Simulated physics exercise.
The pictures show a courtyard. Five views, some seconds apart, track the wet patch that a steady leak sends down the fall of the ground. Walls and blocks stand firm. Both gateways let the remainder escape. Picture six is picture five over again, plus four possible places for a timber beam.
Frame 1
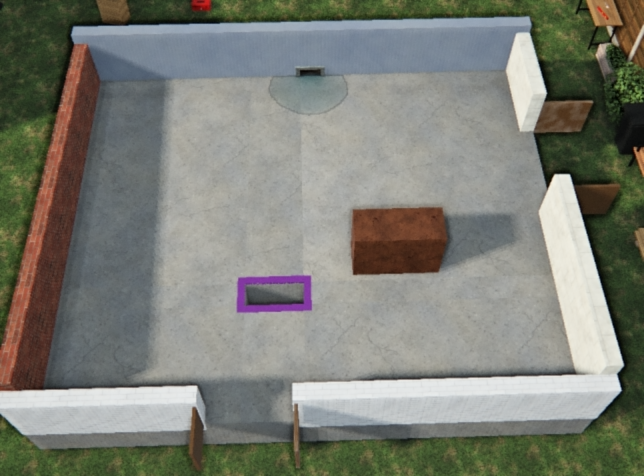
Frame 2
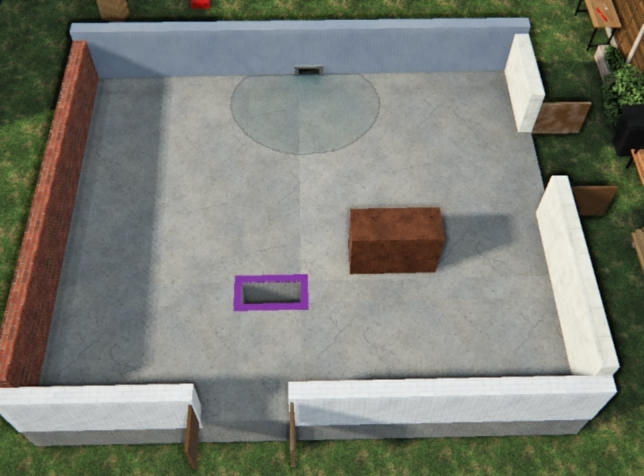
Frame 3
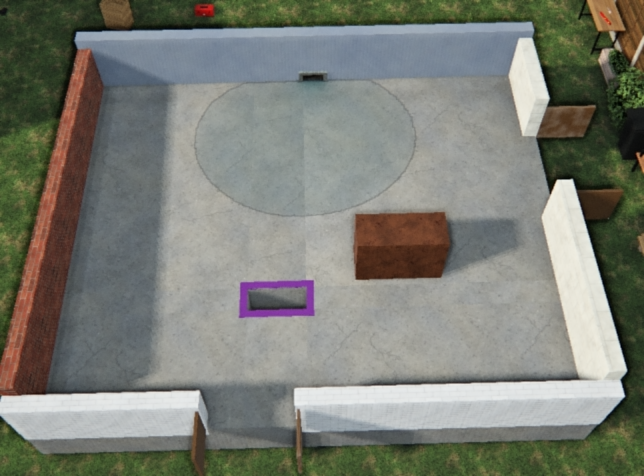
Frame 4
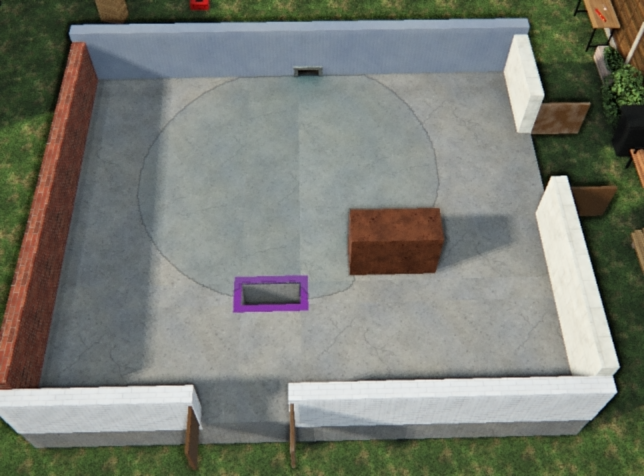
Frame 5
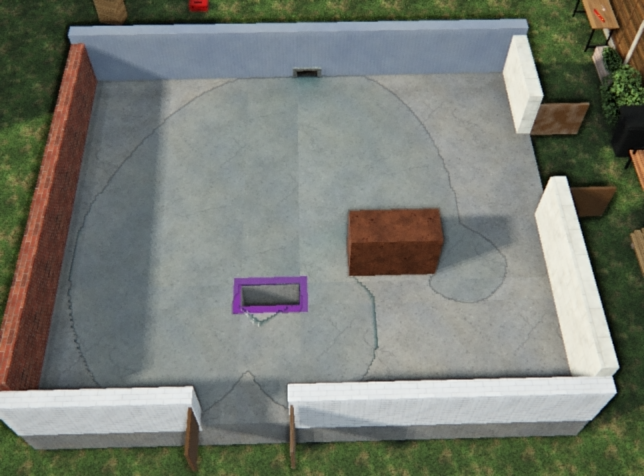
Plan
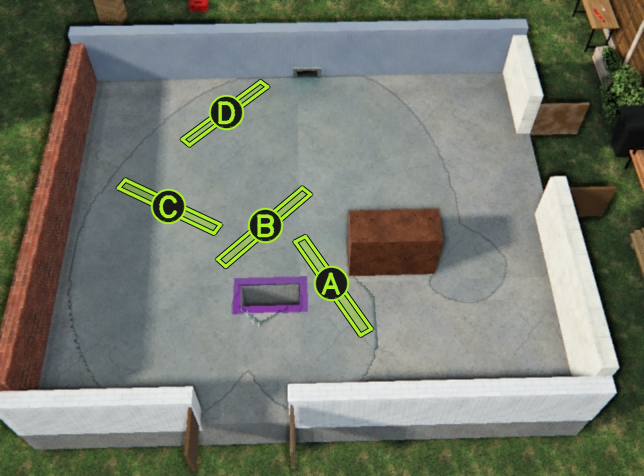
Water spreading from an outlet in the blue wall across a grey walled courtyard, reaching a purple-rimmed gully and rounding a brown block.
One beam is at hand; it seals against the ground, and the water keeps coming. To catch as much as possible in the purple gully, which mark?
Use position C.
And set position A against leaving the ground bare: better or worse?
Worse.
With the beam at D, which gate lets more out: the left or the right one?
The left gate.
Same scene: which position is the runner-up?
That is position D.
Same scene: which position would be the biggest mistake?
A it is.
In lime, A from (300, 239) to (365, 332); B from (221, 262) to (306, 191); C from (121, 184) to (217, 229); D from (185, 142) to (264, 84).
For position A, about 17 % of the stream goes into the purple gully, about 77 % out by the gates.
For position B, about 22 % of the stream goes into the purple gully, about 73 % out by the gates.
For position C, about 56 % of the stream goes into the purple gully, about 40 % out by the gates.
For position D, about 38 % of the stream goes into the purple gully, about 59 % out by the gates.
